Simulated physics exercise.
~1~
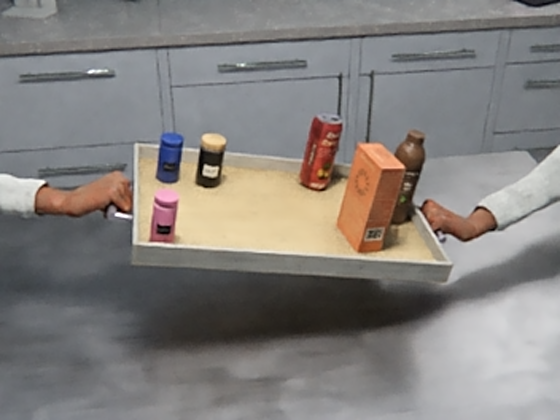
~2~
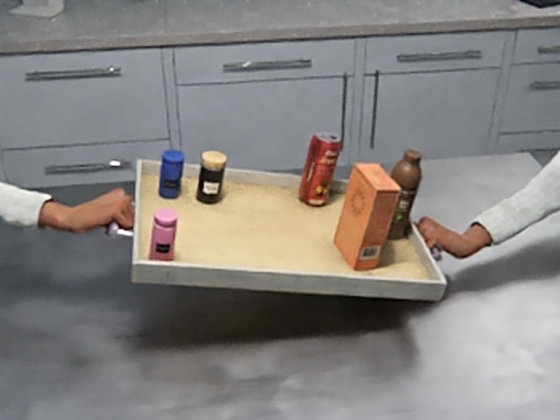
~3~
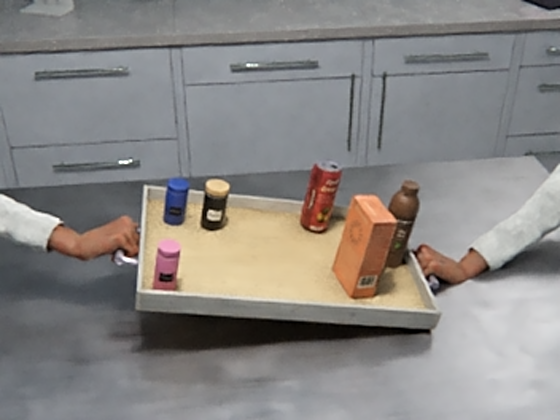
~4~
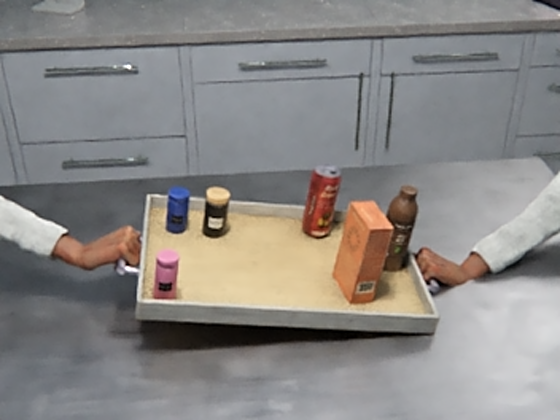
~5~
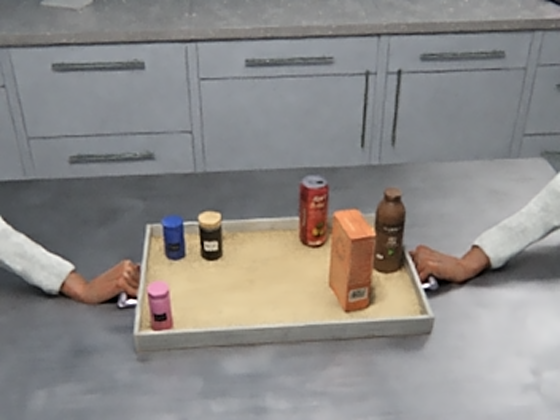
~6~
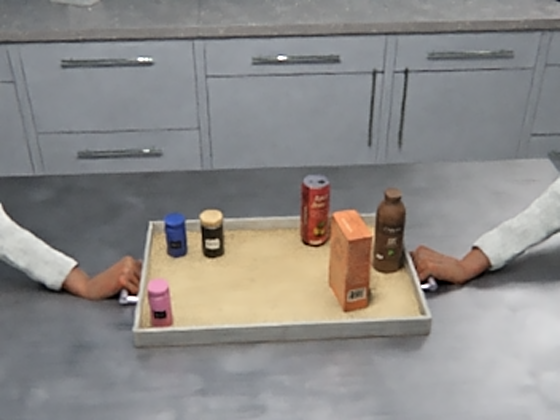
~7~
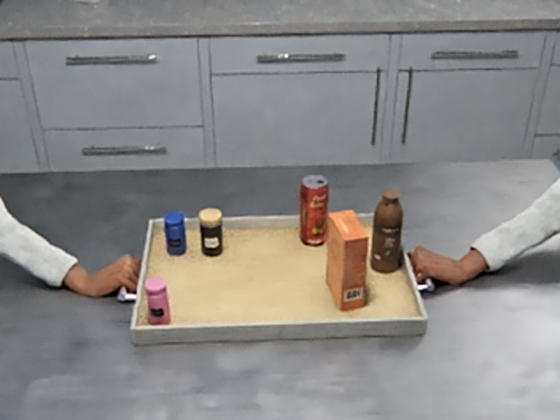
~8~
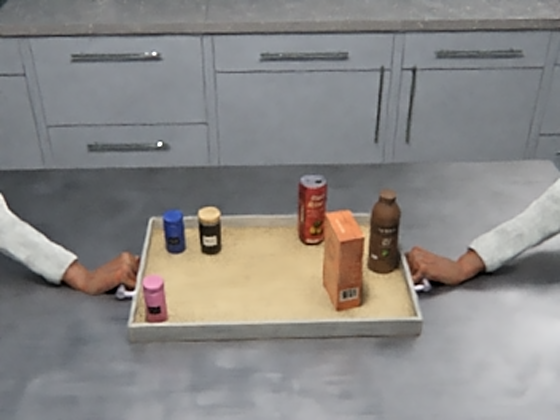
At the start, two hands hold a pale tray by its ends above a grey table in a kitchen, with a blue, a black and a pink shaker on the left and a red can, an orange packet and a brown bottle on the right. The tray tilts, its right side lower, and the hands bring it down with the items leaning along with it. The raised left side then drops until the tray lies flat on the table. The items stay on their feet, the orange packet included. At the end, all six stand upright while the hands still grip the handles.
